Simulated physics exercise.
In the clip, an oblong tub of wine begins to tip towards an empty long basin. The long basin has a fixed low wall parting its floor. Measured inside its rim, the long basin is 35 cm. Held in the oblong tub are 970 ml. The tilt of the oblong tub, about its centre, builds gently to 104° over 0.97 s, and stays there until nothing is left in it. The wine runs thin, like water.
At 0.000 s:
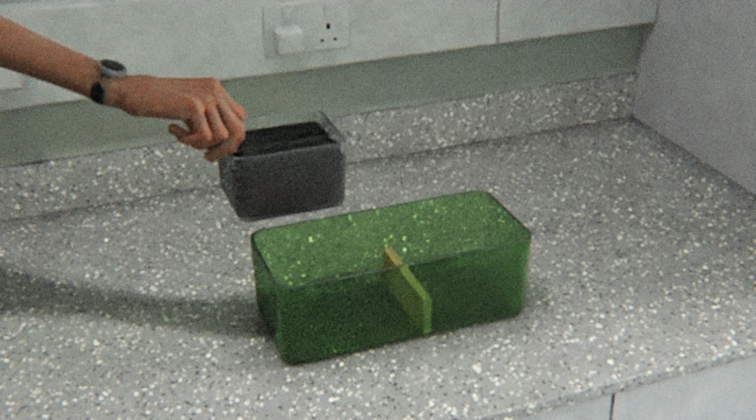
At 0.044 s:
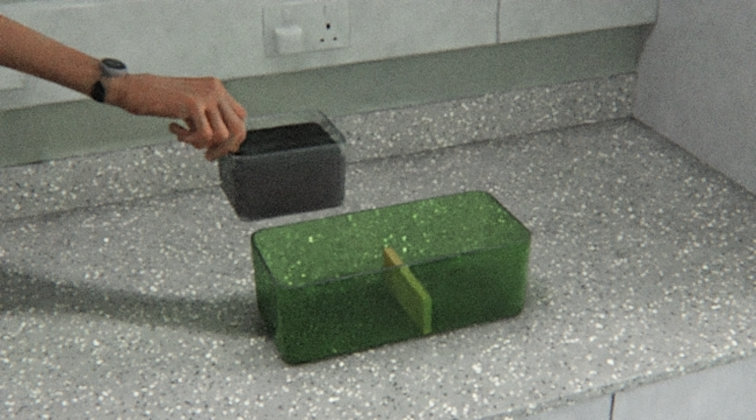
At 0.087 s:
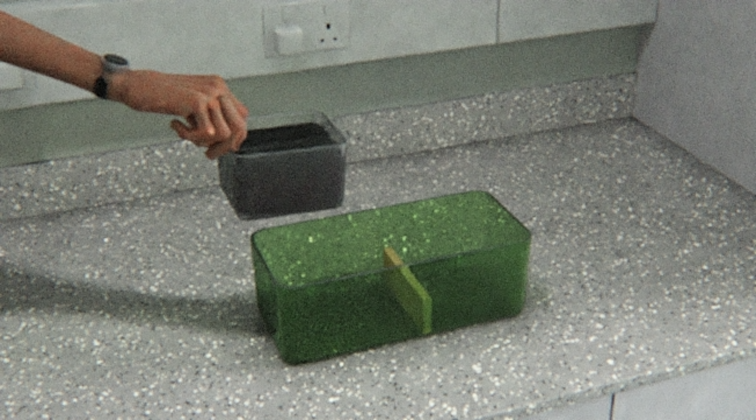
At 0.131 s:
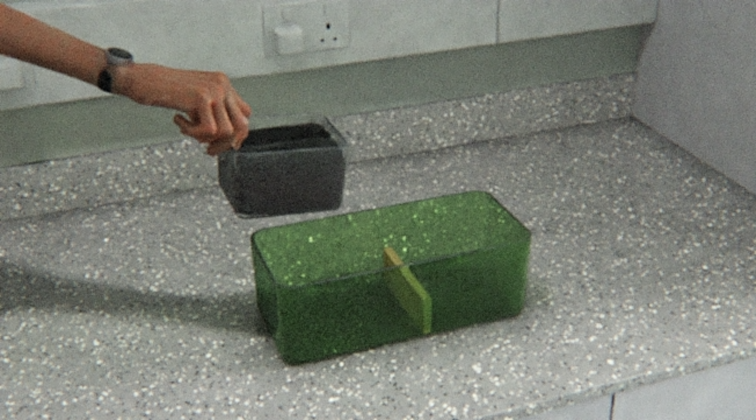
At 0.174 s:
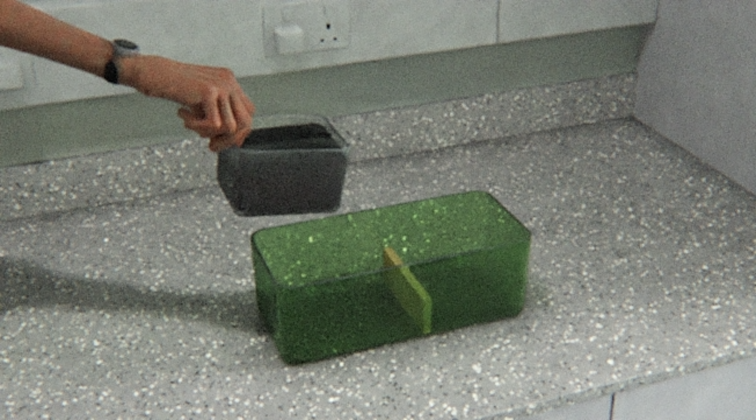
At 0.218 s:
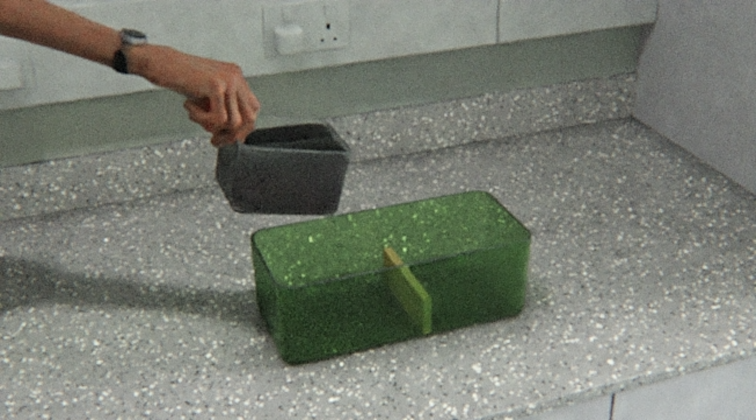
A hand slowly tilts a dark tub slightly rightward above a green basin with a divider.
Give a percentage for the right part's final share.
My figure is 19 %.
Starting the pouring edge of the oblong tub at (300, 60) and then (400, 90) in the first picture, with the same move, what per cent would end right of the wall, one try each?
Near 5 in a hundred on the first go and near 90 in a hundred on the second.
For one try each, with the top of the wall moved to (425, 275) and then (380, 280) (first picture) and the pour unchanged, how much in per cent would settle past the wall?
Result: 10 per cent, then 65 per cent.
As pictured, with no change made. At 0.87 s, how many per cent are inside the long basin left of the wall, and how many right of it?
Around 64 on the left and around 18 on the right.
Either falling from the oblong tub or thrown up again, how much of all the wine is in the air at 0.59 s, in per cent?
At that moment, about 32 percent.
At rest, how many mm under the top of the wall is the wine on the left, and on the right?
Roughly 26 mm on the left side and roughly 44 mm on the right.
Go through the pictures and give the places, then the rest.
Tilt 0°; pouring edge (333, 126); surface from (224, 150) to (330, 133); the long basin's rim runs from (263, 261) to (509, 214); the wall's top is at (406, 273), in the first frame.
Tilt 1°; pouring edge (333, 127); surface from (225, 150) to (331, 134), in the second frame.
Tilt 2°; pouring edge (334, 128); surface from (226, 149) to (331, 134), in the third frame.
Tilt 5°; pouring edge (335, 130); surface from (226, 149) to (332, 135), in the fourth frame.
Tilt 8°; pouring edge (337, 133); surface from (227, 149) to (333, 135), in the fifth frame.
Tilt 12°; pouring edge (339, 137); surface from (228, 149) to (335, 135), in the sixth frame.
After 0.59 s the tilt is 70° and 55 per cent is still to pour, 12 is left of the wall and 1 right of it.
After 0.87 s the tilt is 101° and 11 per cent is still to pour, 63 is left of the wall and 18 right of it.
After 1.16 s the tilt is 104° and 1 per cent is still to pour, 76 is left of the wall and 18 right of it.
After 1.47 s the tilt is 104° and 0 per cent is still to pour, 78 is left of the wall and 19 right of it.
In the end 78 per cent lies left of the wall, 19 right of it and 3 outside.
